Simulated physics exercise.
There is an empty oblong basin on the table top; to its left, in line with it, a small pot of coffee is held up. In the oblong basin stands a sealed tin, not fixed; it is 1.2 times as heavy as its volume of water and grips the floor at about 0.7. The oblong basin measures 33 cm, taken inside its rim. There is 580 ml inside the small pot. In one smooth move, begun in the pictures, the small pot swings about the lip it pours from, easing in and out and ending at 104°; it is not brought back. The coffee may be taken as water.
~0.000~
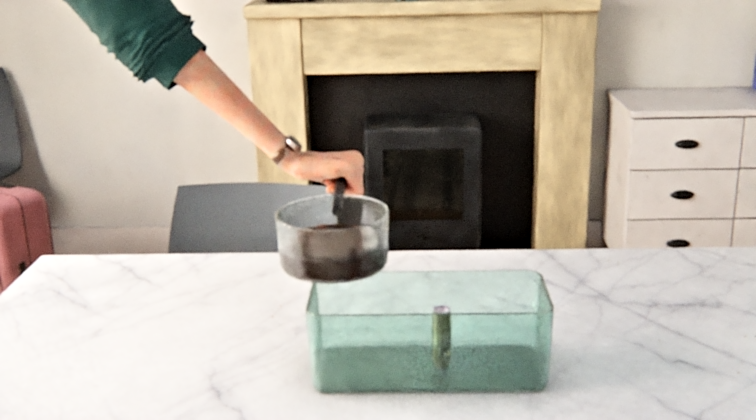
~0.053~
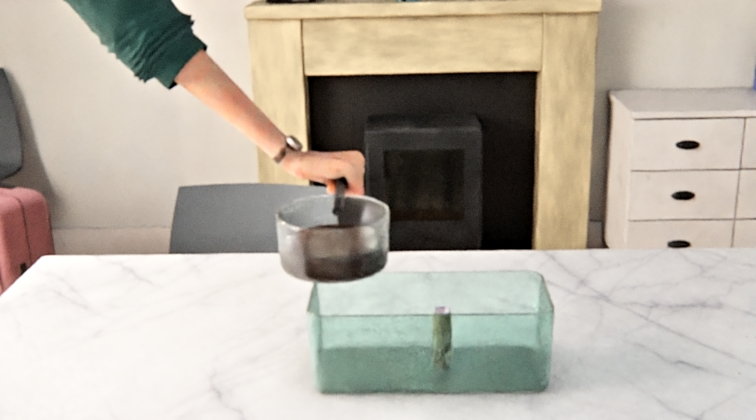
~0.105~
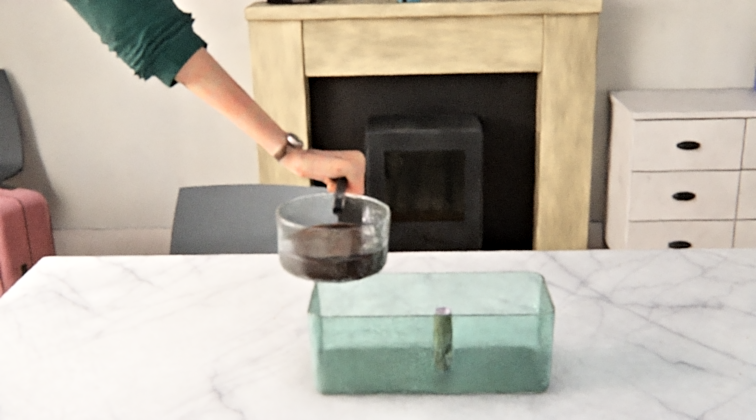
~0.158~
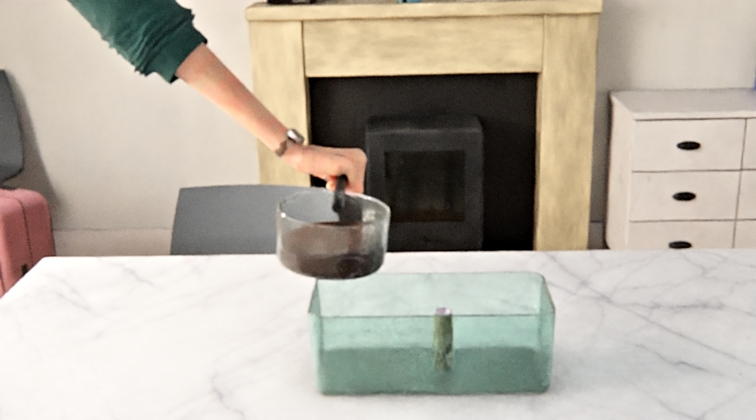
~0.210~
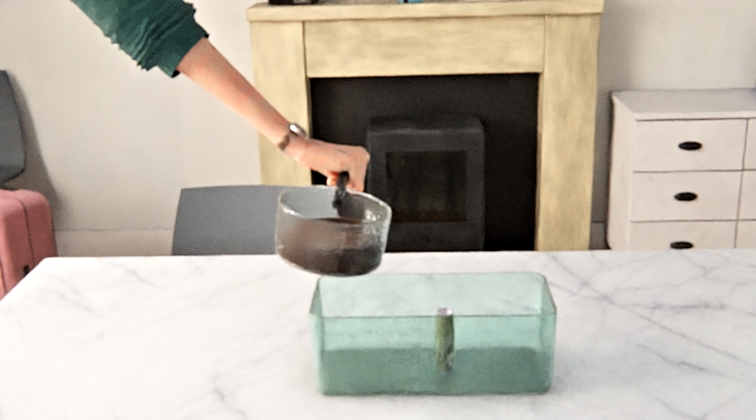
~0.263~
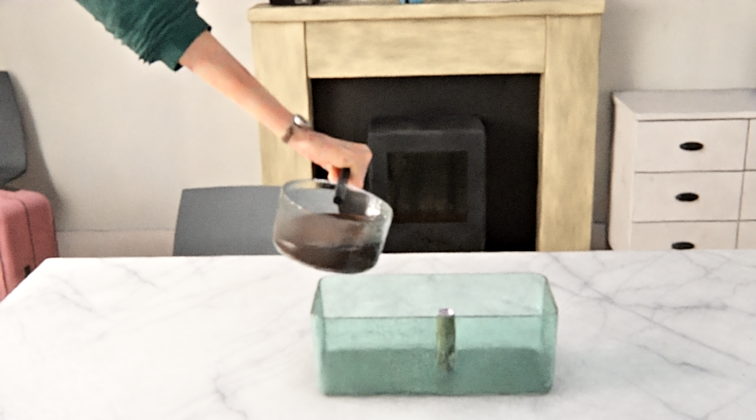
The footage shows a hand in a green sleeve holding a small clear pot of dark liquid above and left of an oblong greenish basin on a marbled table, first nearly level, then gradually tilting it toward the right.
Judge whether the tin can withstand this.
It withstands it and stays upright.
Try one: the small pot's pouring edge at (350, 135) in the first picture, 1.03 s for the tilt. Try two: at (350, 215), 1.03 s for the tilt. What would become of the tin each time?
First it goes over; then it falls.
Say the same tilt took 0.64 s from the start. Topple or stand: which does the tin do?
Result: Tin tipped over.
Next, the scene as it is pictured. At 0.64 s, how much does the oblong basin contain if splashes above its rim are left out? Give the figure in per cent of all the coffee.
I'd estimate some 0 percent of the liquid.
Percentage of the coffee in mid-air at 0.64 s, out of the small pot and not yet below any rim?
Some 28 per cent.
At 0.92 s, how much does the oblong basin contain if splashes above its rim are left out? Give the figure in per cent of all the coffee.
Near 60 in a hundred.
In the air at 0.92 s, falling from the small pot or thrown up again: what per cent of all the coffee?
Near 24 per cent, I'd say.
After 0.64 s the tilt is 72° and 72 per cent is still to pour; the tin stands where it began.
After 0.92 s the tilt is 101° and 16 per cent is still to pour; the tin stands where it began.
After 1.21 s the tilt is 104° and 1 per cent is still to pour; the tin stands where it began.
After 1.53 s the tilt is 104° and 0 per cent is still to pour; the tin stands where it began.
In the end the tin stands where it began.
